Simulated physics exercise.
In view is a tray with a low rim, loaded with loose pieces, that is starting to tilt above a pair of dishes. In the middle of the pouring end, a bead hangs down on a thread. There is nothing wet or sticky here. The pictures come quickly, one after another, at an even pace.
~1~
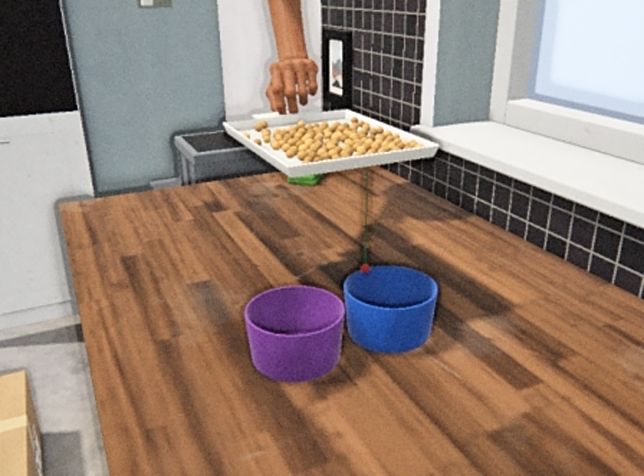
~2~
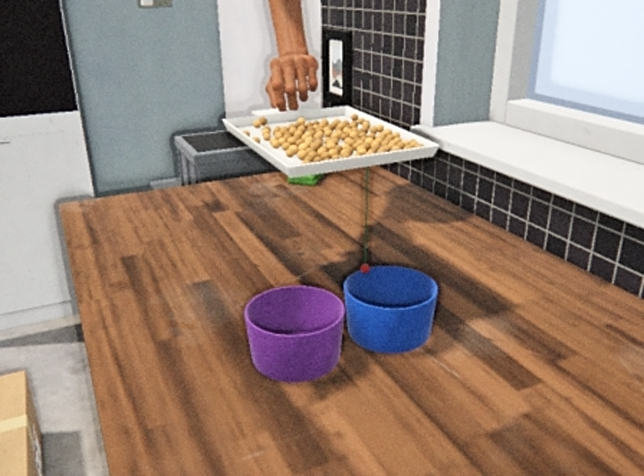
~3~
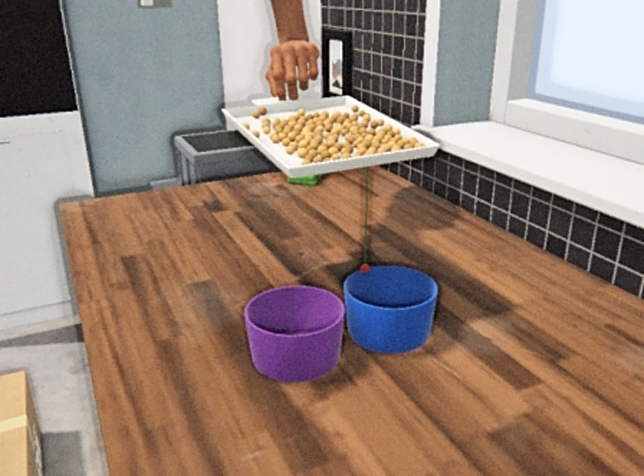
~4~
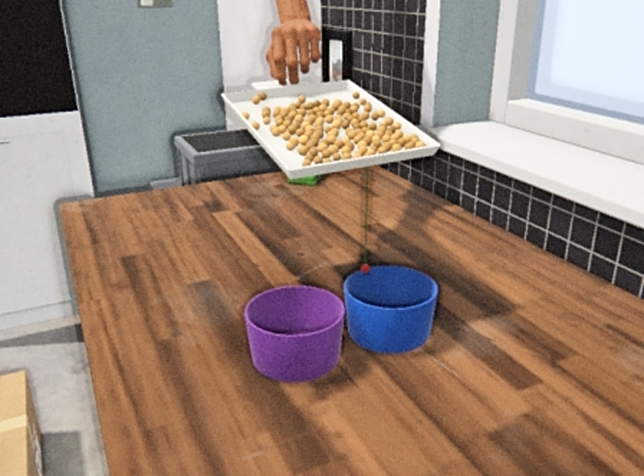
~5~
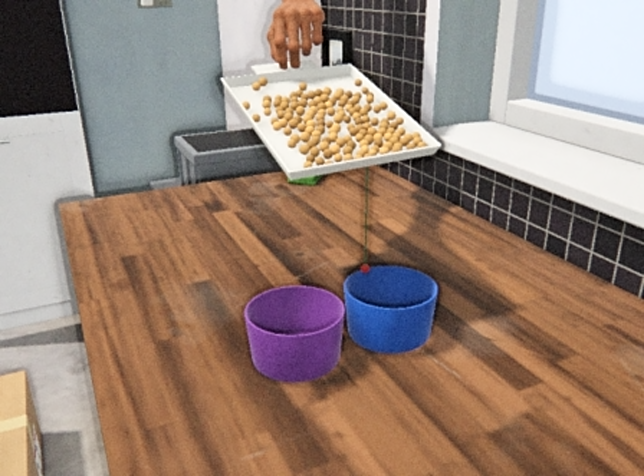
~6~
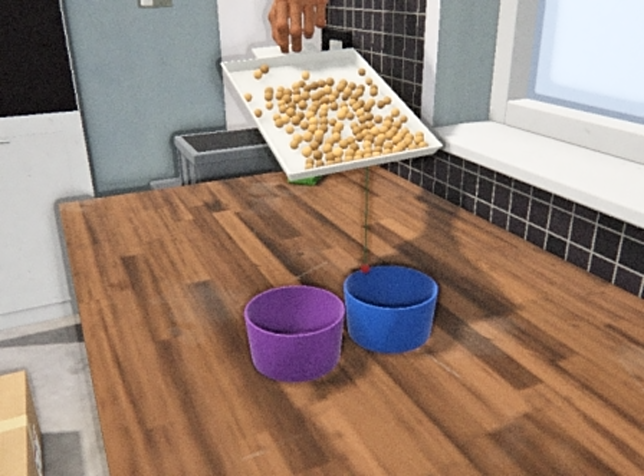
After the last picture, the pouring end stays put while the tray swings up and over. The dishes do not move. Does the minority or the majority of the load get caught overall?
The majority of it gets caught.
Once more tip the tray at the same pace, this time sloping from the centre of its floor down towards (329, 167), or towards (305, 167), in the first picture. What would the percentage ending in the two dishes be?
I'd say some 80 in a hundred at first, then 90 in a hundred.
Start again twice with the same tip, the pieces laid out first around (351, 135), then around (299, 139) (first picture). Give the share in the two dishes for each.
First try 60 %, second try 50 %.
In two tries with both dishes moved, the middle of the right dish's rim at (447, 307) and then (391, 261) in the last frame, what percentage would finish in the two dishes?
That makes 50 per cent, followed by 0 per cent.
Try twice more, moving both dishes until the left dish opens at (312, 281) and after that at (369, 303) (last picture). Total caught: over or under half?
For the two places in order: A minority share, a majority share.
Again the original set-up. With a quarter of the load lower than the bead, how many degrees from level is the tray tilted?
I'd put it at about 75 degrees.
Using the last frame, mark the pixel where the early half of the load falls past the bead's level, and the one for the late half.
It goes through near (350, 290) first, then near (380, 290).
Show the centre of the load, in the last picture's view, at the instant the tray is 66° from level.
Look around (361, 161) in the last picture.
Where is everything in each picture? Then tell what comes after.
Corners of the pouring end (291, 165) and (434, 145), level; middle of the load (336, 139), round wooden beads; left dish (315, 354); right dish (415, 326); bead on its thread (365, 268), in the first frame.
Corners of the pouring end (291, 165) and (434, 145), level; middle of the load (336, 137), in the second frame.
Corners of the pouring end (291, 166) and (434, 144), tipped barely, level across its low end; middle of the load (336, 132), in the third frame.
Corners of the pouring end (291, 167) and (435, 144), tipped a little, level across its low end; middle of the load (337, 125), in the fourth frame.
Corners of the pouring end (292, 169) and (435, 144), tipped clearly, level across its low end; middle of the load (338, 119), in the fifth frame.
Corners of the pouring end (292, 170) and (436, 144), tipped clearly, level across its low end; middle of the load (341, 116), almost all on the move; left dish (315, 354); right dish (415, 326), in the sixth frame.
Just after the last frame, tray tipped steeply; roughly two thirds on the tray; just a few in the left dish; just a few in the right dish; just a few outside both; roughly a quarter in the air.
A moment on, tray tipped past a quarter turn; just a few on the tray; roughly a quarter in the left dish; roughly a third in the right dish; roughly a quarter outside both; about a tenth in the air.
Further on, tray tipped past a quarter turn; roughly a third in the left dish; roughly a third in the right dish; roughly a third outside both.
When it is over, tray tipped past a quarter turn; roughly a third in the left dish; roughly a third in the right dish; roughly a third outside both.
